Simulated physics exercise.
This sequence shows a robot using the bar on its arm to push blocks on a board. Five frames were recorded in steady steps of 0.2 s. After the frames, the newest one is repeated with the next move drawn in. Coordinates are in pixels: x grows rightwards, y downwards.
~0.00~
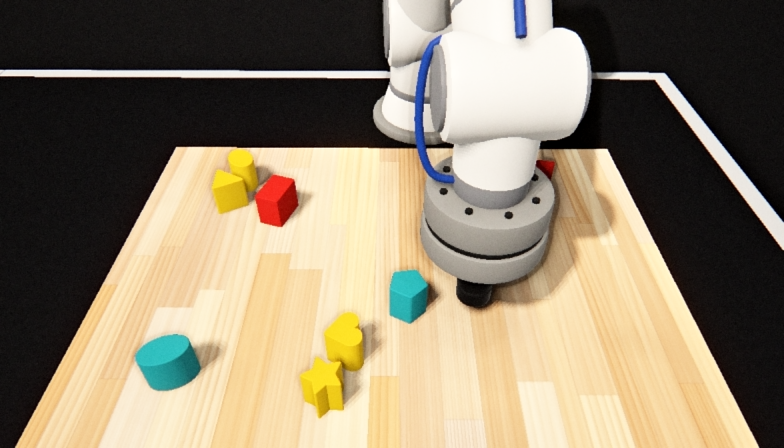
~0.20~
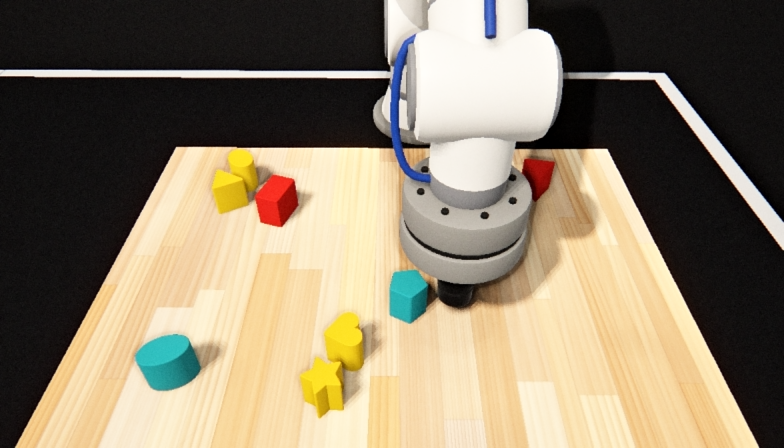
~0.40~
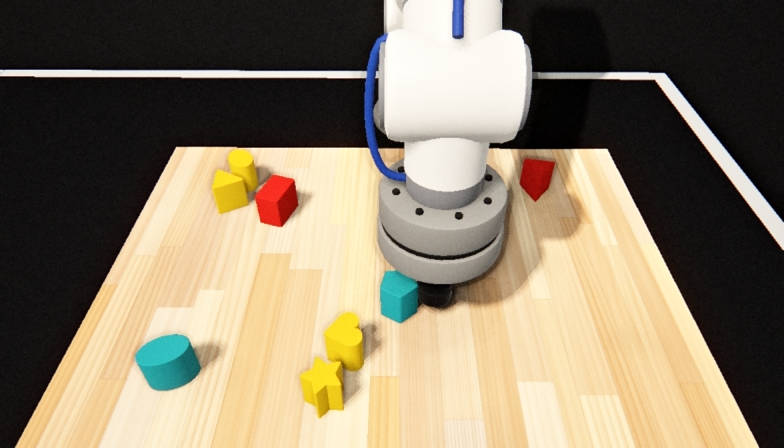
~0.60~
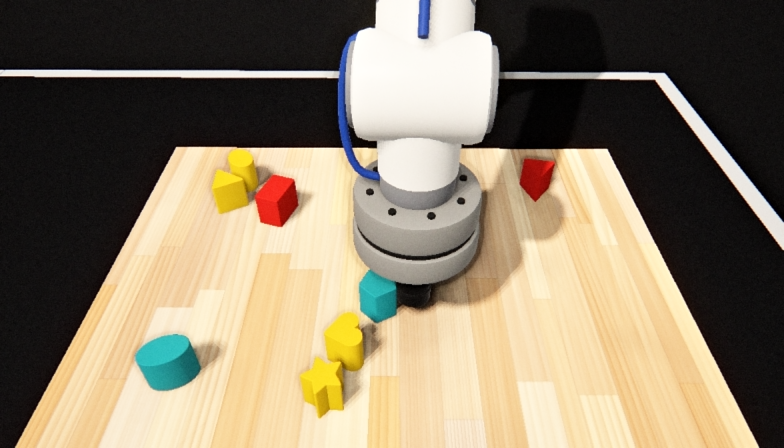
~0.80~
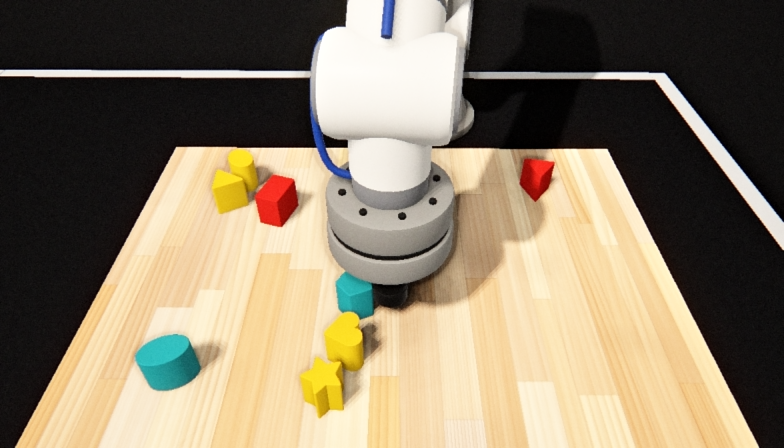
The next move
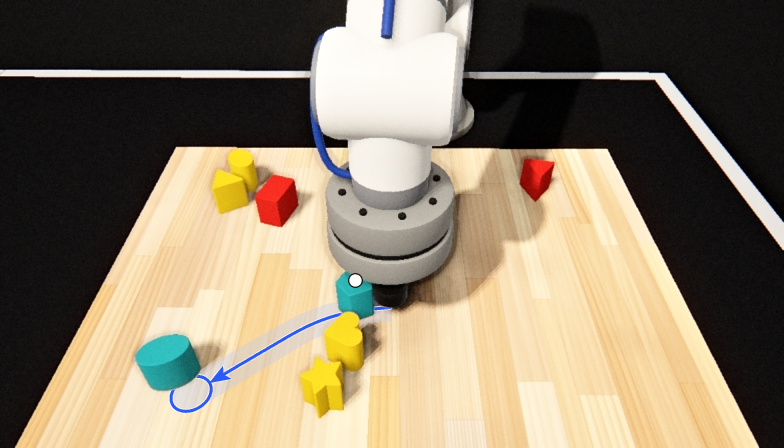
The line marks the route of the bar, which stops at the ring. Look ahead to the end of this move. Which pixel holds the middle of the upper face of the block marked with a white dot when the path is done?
The centre of its top face lies at (276, 282).
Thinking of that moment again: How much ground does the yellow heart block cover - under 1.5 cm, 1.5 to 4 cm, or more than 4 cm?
It's set to move under 1.5 cm.
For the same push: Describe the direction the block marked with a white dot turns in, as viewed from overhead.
It goes round the way clock hands do.
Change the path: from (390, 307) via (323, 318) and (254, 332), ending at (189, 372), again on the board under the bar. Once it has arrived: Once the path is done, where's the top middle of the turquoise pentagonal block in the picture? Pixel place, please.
Near (248, 278).
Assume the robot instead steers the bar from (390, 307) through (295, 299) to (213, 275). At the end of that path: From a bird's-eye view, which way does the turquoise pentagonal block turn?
Top view: Counterclockwise.
The line goes from (390, 307) via (324, 319) and (261, 353), ending at (191, 393); the dot is on the turquoise pentagonal block.
What follows on the original path. One third of the way, bar at (321, 308); turquoise pentagonal block at (288, 283), turned 40° clockwise.
Two thirds of the way, bar at (257, 341); turquoise pentagonal block at (276, 282), turned 55° clockwise.
At the end, bar at (186, 382); turquoise oval block at (152, 349); yellow heart block unmoved; turquoise pentagonal block at (276, 282), turned 55° clockwise.
